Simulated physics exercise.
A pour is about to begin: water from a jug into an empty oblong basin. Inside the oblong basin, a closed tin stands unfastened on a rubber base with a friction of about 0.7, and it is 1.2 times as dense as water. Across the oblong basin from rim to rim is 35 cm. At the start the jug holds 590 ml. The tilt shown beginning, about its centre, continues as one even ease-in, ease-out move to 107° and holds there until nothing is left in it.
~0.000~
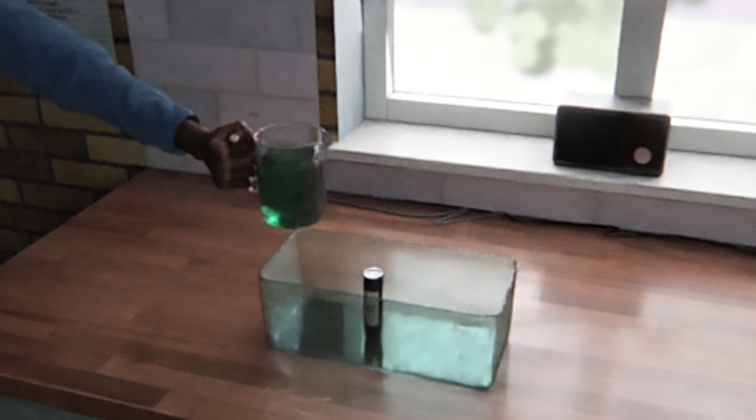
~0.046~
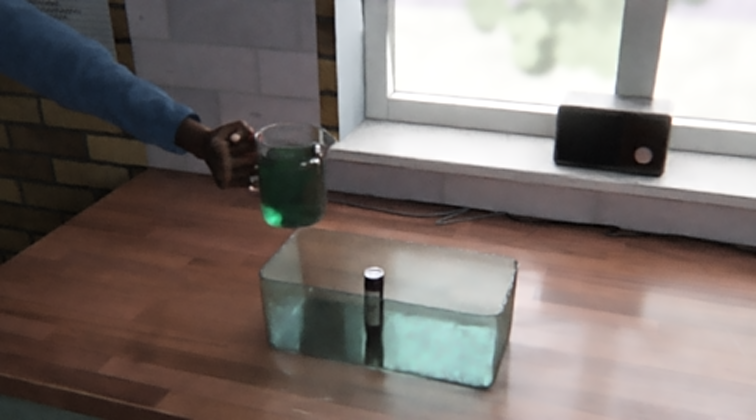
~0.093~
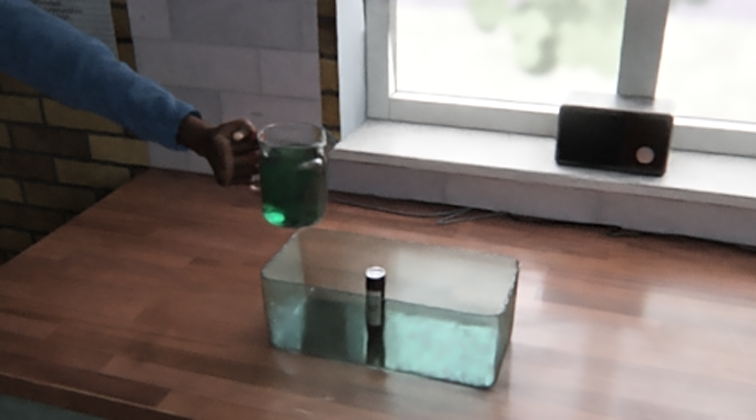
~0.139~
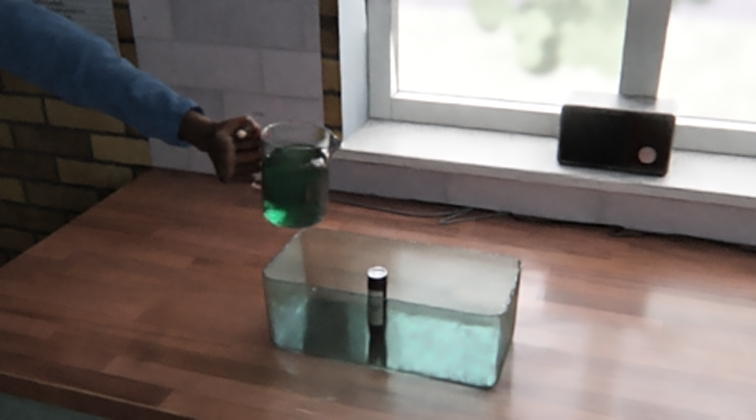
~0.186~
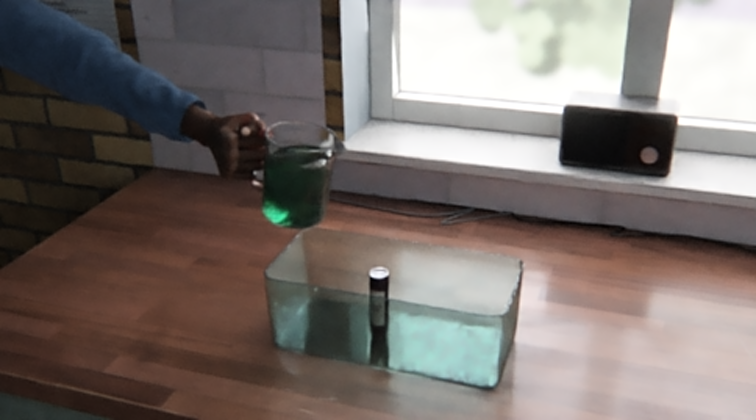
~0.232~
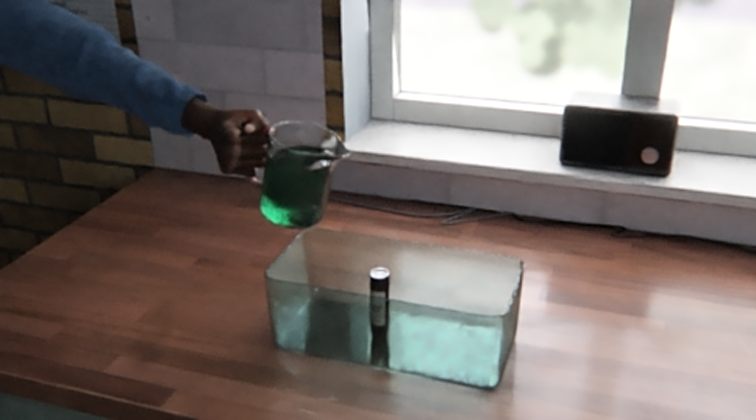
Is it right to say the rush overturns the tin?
It is tipped.
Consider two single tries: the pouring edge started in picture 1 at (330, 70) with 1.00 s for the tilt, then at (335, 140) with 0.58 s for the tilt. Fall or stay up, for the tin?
Trial 1 - tin stays standing; trial 2 - tin tips.
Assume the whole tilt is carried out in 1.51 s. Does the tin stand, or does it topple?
In that case the tin overturns.
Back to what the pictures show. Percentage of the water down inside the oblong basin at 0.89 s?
I'd put it at roughly 52 per cent.
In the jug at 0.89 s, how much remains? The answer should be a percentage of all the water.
I'd say some 28 per cent remains.
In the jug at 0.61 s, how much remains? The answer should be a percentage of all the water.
Remaining: Near 86 % of the total.
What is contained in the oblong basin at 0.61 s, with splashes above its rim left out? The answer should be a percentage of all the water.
Roughly 2 percent of it.
By 0.61 s the tilt is 72° and 86 per cent is still to pour; the tin stands where it began.
By 0.89 s the tilt is 104° and 29 per cent is still to pour; the tin stands where it began.
By 1.18 s the tilt is 107° and 2 per cent is still to pour; the tin leans 31°.
By 1.50 s the tilt is 107° and 0 per cent is still to pour; the tin lies on its side.
At rest the tin lies on its side.
